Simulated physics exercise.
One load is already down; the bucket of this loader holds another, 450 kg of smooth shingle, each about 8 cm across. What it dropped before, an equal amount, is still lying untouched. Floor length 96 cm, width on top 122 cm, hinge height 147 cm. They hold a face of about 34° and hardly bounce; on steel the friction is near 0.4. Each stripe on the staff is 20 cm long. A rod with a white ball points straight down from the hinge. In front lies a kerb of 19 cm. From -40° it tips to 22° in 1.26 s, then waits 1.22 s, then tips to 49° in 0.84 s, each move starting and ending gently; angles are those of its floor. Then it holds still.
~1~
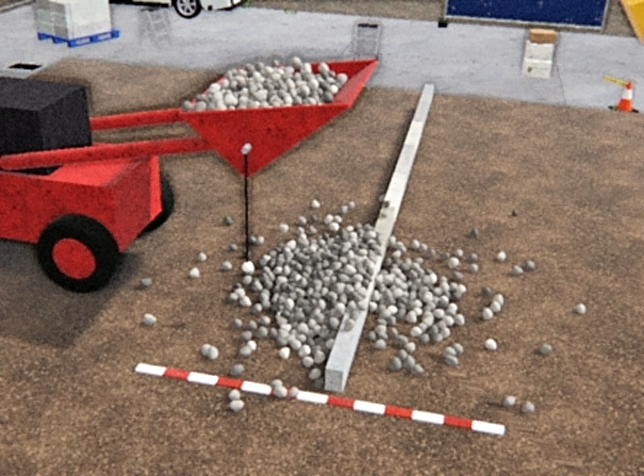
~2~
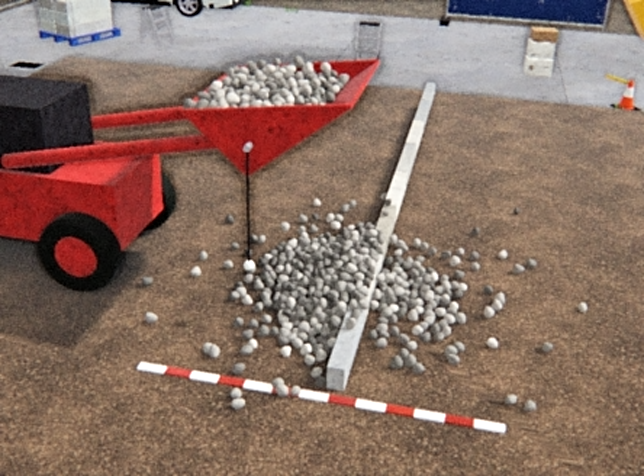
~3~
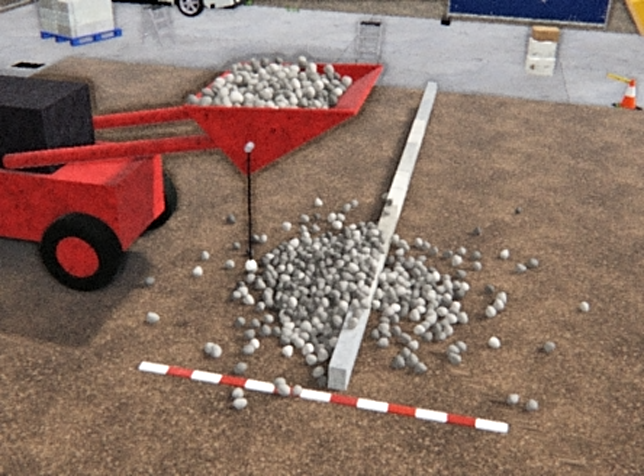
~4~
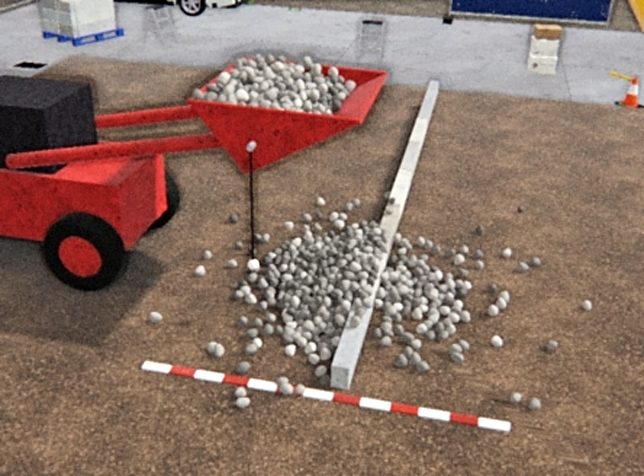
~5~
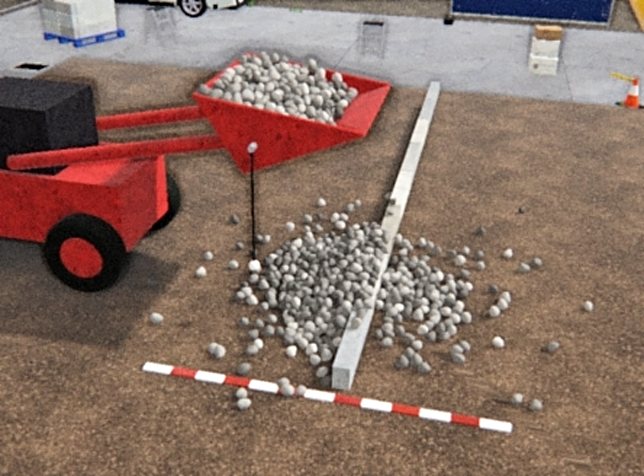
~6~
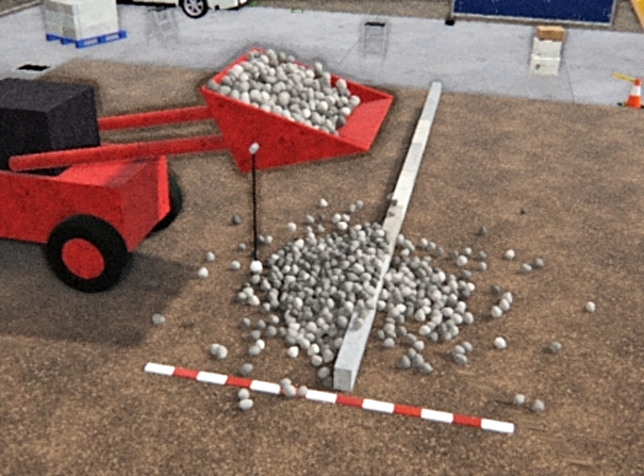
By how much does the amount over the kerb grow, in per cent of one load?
Roughly 100 per cent of a load more.
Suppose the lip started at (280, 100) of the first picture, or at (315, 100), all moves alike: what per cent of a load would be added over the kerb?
First some 40, then 85 per cent.
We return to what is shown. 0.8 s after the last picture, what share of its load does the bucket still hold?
Roughly 85 per cent is still inside.
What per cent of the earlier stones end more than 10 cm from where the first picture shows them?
About 10 per cent.
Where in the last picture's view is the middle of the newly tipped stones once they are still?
Their middle is at about (436, 291).
Then, 0.4 s after the last picture the floor is at 12°; in per cent of one load, 100 in the bucket, 78 on this side of the kerb, 22 over the kerb; the foremost stones are at (537, 298).
Then, 0.8 s after the last picture the floor is at 22°; in per cent of one load, 87 in the bucket, 88 on this side of the kerb, 25 over the kerb; the foremost stones are at (537, 298).
Then, 3.2 s after the last picture the floor is at 49°; in per cent of one load, 0 in the bucket, 78 on this side of the kerb, 122 over the kerb; the foremost stones are at (605, 310).
Then, 5.9 s after the last picture the floor is at 49°; in per cent of one load, 0 in the bucket, 78 on this side of the kerb, 122 over the kerb; the foremost stones are at (605, 310). Net gain over the kerb, 100.
